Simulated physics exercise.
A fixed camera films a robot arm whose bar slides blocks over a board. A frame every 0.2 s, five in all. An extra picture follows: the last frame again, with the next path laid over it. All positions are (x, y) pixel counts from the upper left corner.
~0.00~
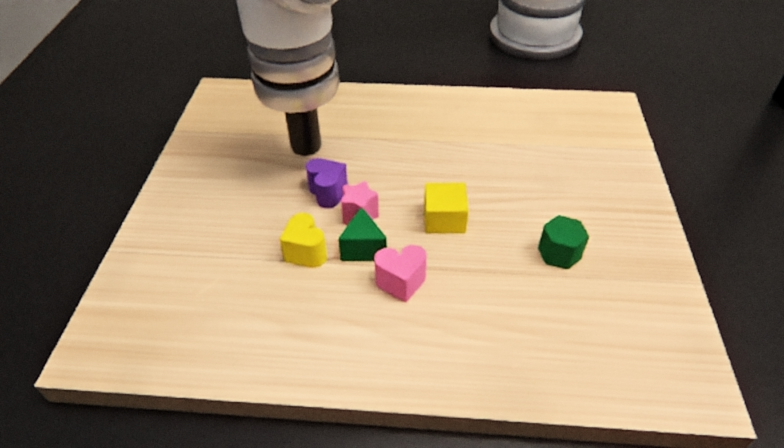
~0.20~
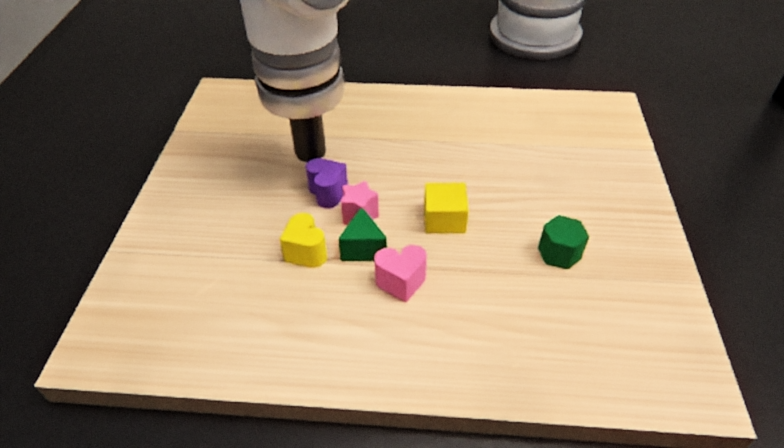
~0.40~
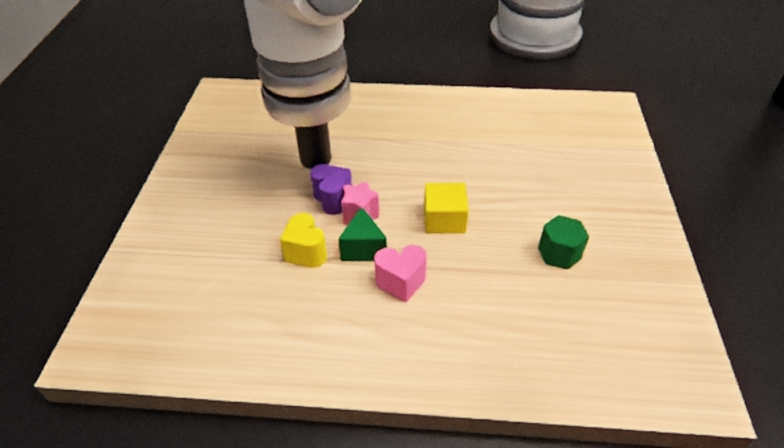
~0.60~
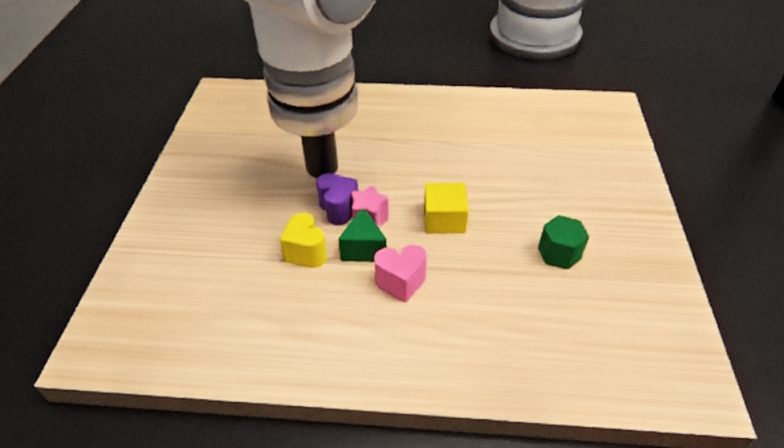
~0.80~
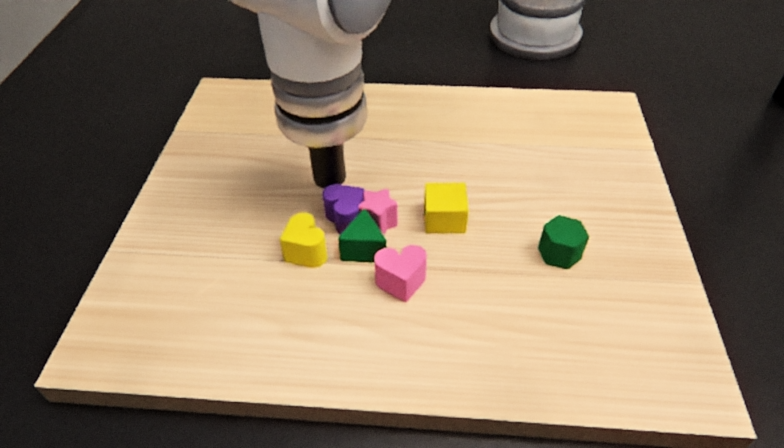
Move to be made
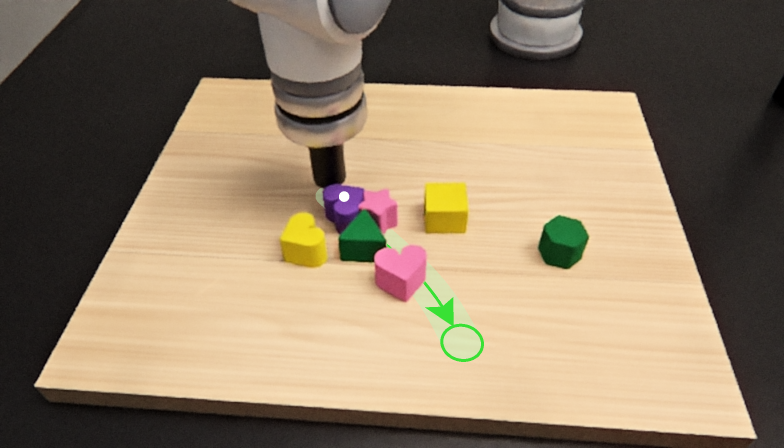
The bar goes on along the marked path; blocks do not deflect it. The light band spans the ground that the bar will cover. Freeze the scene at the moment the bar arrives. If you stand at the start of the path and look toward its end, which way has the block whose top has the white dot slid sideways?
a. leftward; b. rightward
It's b.
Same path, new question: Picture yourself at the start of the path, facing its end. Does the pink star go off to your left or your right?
That block drifts left.
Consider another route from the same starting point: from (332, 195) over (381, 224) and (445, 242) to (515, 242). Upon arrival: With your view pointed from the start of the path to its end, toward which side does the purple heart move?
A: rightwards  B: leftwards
The answer is A.
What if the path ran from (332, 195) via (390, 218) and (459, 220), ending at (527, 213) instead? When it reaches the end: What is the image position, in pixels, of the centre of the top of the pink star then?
In the picture, that point is around (429, 223).
The line goes from (332, 195) over (375, 234) and (422, 280) to (462, 342); the dot is on the purple heart.
The first path, step by step. One third of the way, bar (375, 220); purple heart (382, 244), turned 25° clockwise; green triangle (380, 278), turned 45° clockwise; pink star (411, 211), turned 70° anticlockwise; pink heart (416, 280), turned 60° anticlockwise.
Two thirds of the way, bar (423, 265); purple heart (407, 293), turned 80° clockwise; green triangle (371, 318), turned 90° clockwise; pink star (432, 224); pink heart (438, 333), turned 70° anticlockwise.
At the end, bar (464, 328); purple heart (410, 316), turned 150° clockwise; green triangle (363, 324), turned 110° clockwise; pink star (432, 224), turned 130° anticlockwise; pink heart (442, 354), turned 105° anticlockwise.
